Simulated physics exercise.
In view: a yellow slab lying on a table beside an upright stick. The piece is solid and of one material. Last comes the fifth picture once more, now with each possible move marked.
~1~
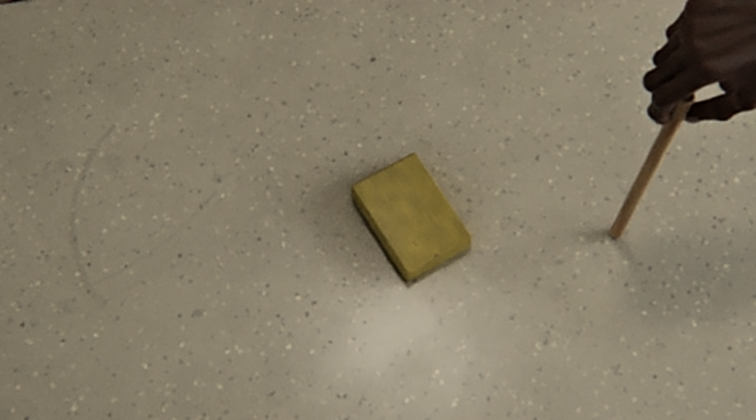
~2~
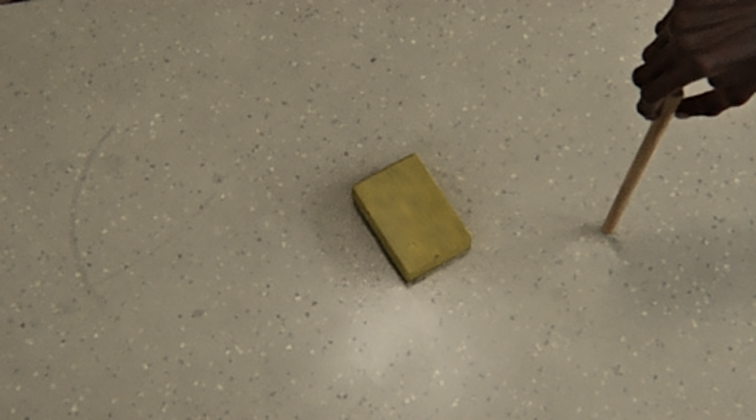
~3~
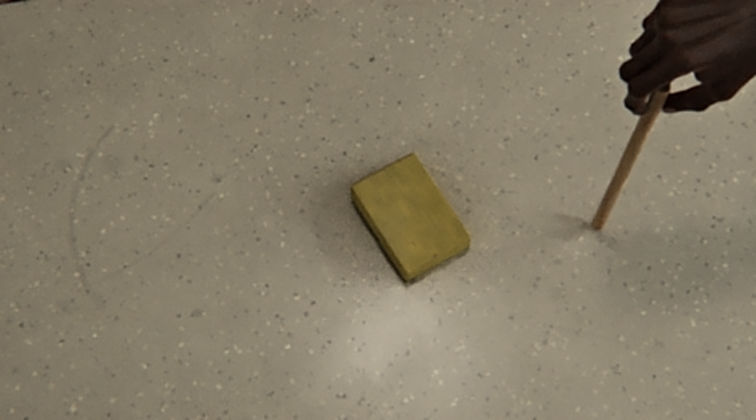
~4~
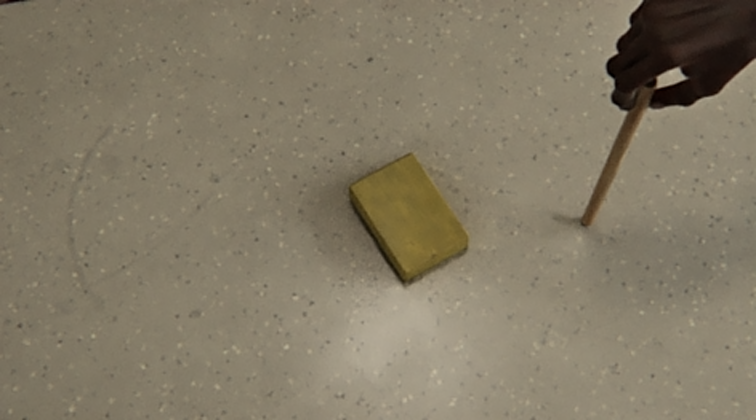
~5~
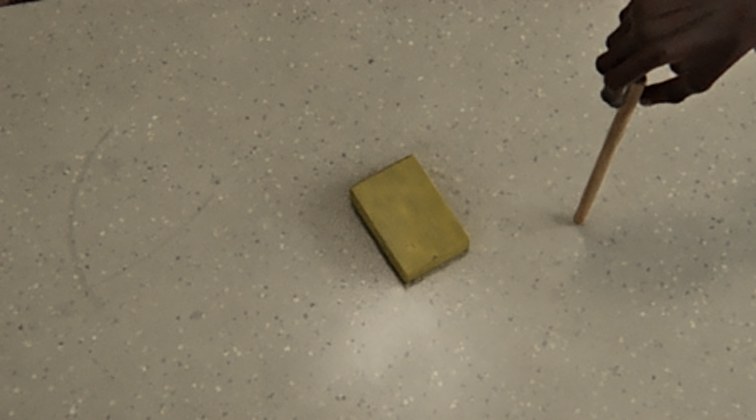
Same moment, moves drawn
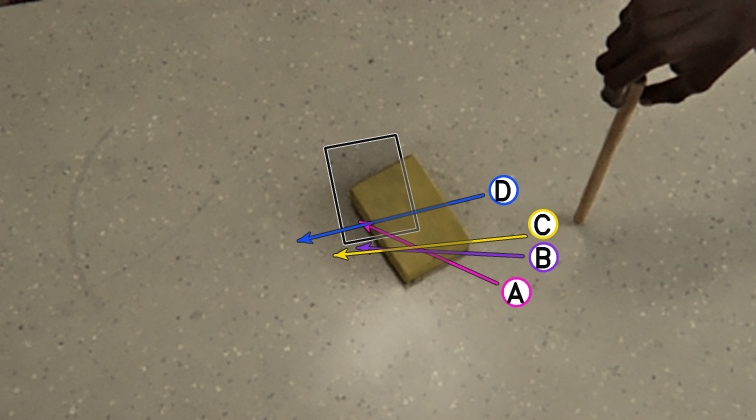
The clip opens on a yellow slab lying on a pale speckled surface, with a hand at the upper right holding a thin wooden stick upright, slightly tilted. The hand moves the stick a short way left toward the slab, leaving a gap between them, while the slab stays practically still.
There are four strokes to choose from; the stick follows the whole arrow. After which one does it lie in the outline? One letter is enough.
Take B.
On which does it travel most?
Stroke D.
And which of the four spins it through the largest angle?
That is C.
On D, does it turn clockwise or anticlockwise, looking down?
Anticlockwise.
On the marked copy, A from (497, 284) to (360, 222); B from (523, 256) to (357, 248); C from (526, 236) to (334, 255); D from (483, 195) to (299, 241).
Following B. Soon after the start, foot of the stick (462, 254), piece (407, 210).
Later, foot of the stick (402, 251), piece (379, 188).
In the end, foot of the stick (358, 248), piece (370, 178); it fills the outline.
As for the rest, A leaves the piece out of the outline, at (362, 157); C leaves the piece out of the outline, at (328, 201); D leaves the piece out of the outline, at (321, 276).
